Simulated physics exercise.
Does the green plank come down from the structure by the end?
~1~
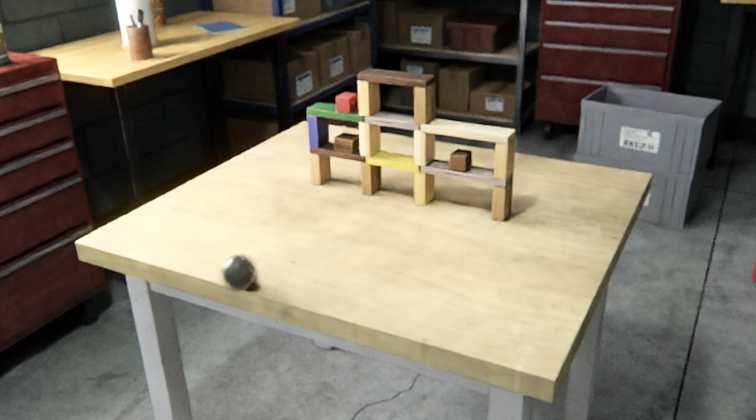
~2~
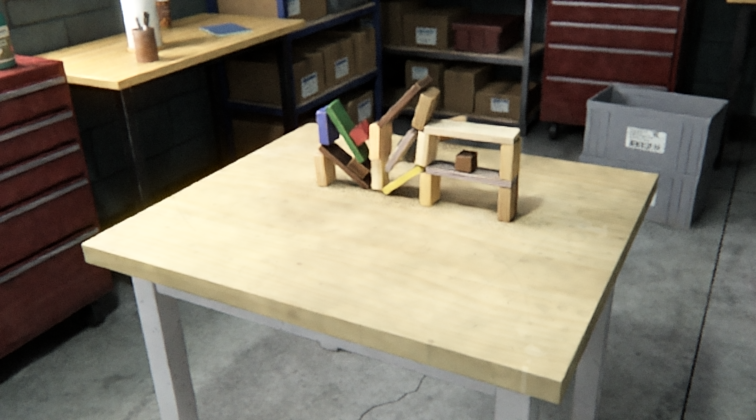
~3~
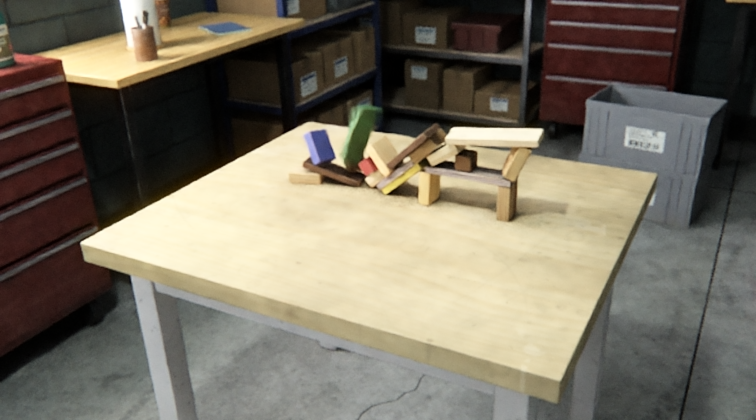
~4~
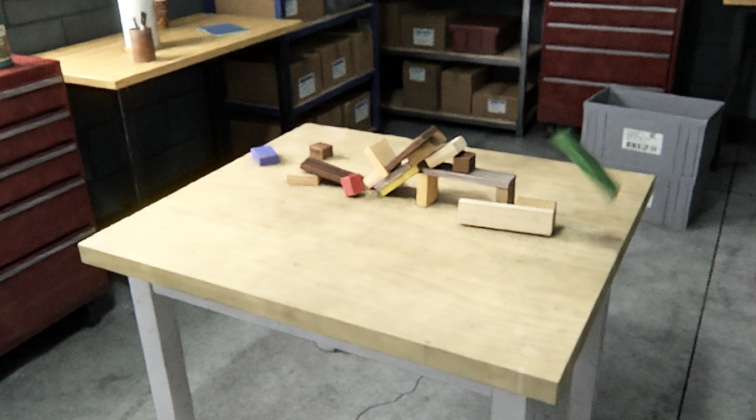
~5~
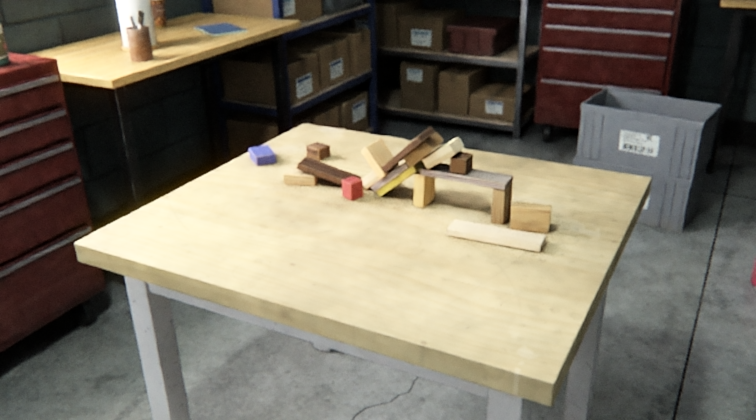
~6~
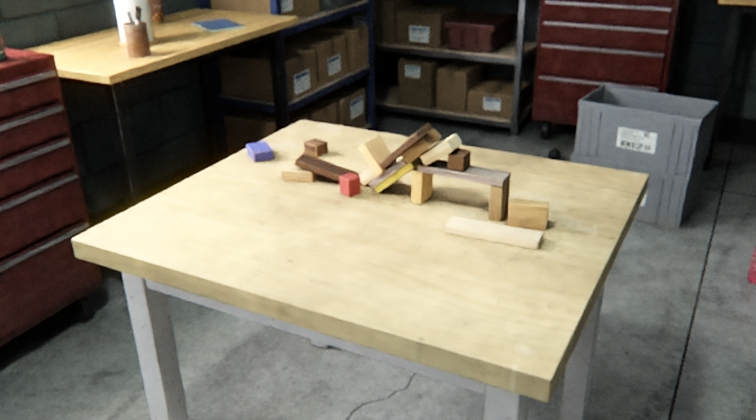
Yes, it comes down. It tips steeply as the left side collapses, then flies off to the right and is no longer in sight at the end.
